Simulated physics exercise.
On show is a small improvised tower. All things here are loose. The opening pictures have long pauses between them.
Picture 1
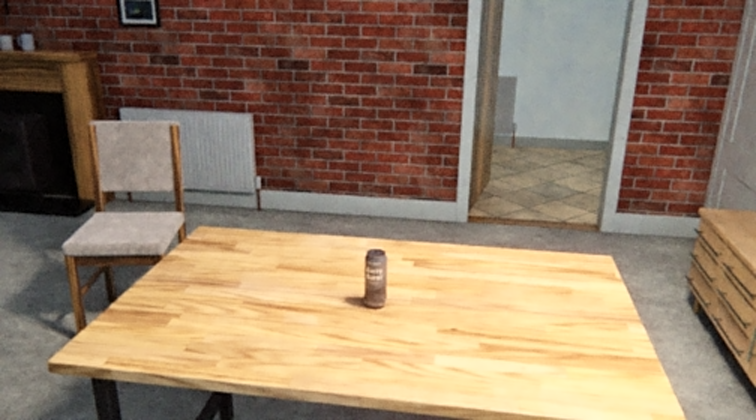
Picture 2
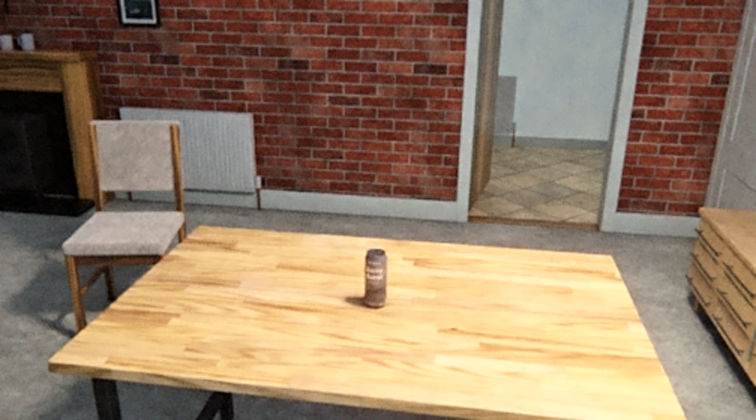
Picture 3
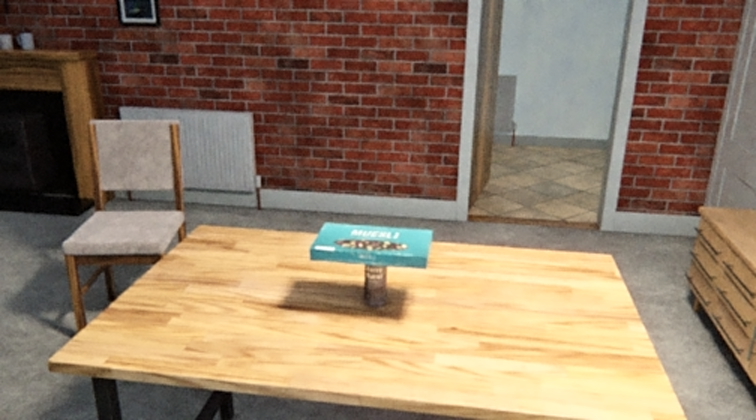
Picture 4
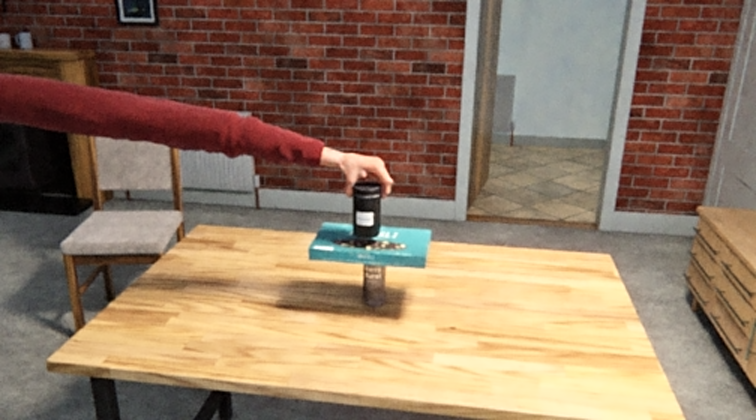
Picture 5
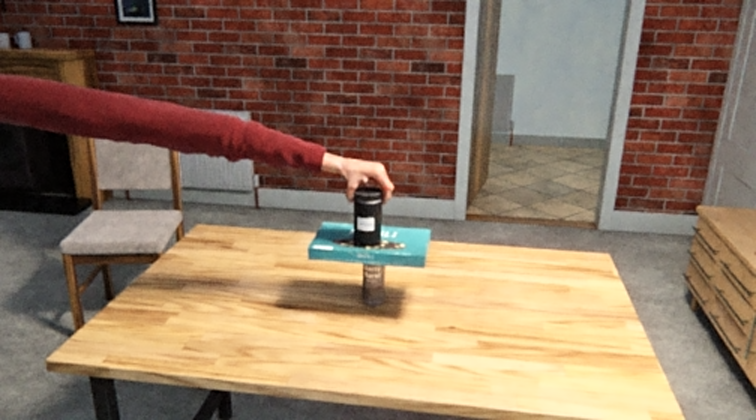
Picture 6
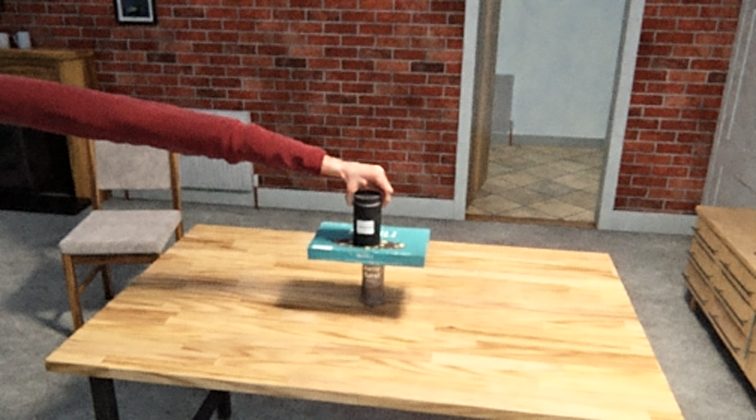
An arm in a red sleeve reaches in from the left over a pale wooden table, seen from slightly above in a brick-walled room with a chair at left and drawers at right. A small greyish-brown can stands alone mid-table, then a teal box lies flat across its top. The hand lowers a black jar onto the box and keeps hold, while the view barely shifts.
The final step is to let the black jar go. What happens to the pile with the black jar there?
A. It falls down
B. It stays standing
Option B: It stays standing.
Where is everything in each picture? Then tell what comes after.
The last thing is not in view yet; grey can (376, 279), in the first frame.
The last thing is not in view yet; grey can (376, 279), in the second frame.
The last thing is not in view yet; grey can (376, 278), in the third frame.
Coming down; black jar (367, 209); grey can (375, 278), in the fourth frame.
Coming down; black jar (368, 215); grey can (374, 277), in the fifth frame.
In place under the hand; black jar (367, 218); grey can (373, 277), in the sixth frame.
Then, 0.20 s past the last view, nothing moves.
Then, 0.40 s past the last view, black jar resting near (367, 218).
Finally, all 3 still in place. Final places as the last picture's camera would see them, black jar near (367, 218). The stack stays up.
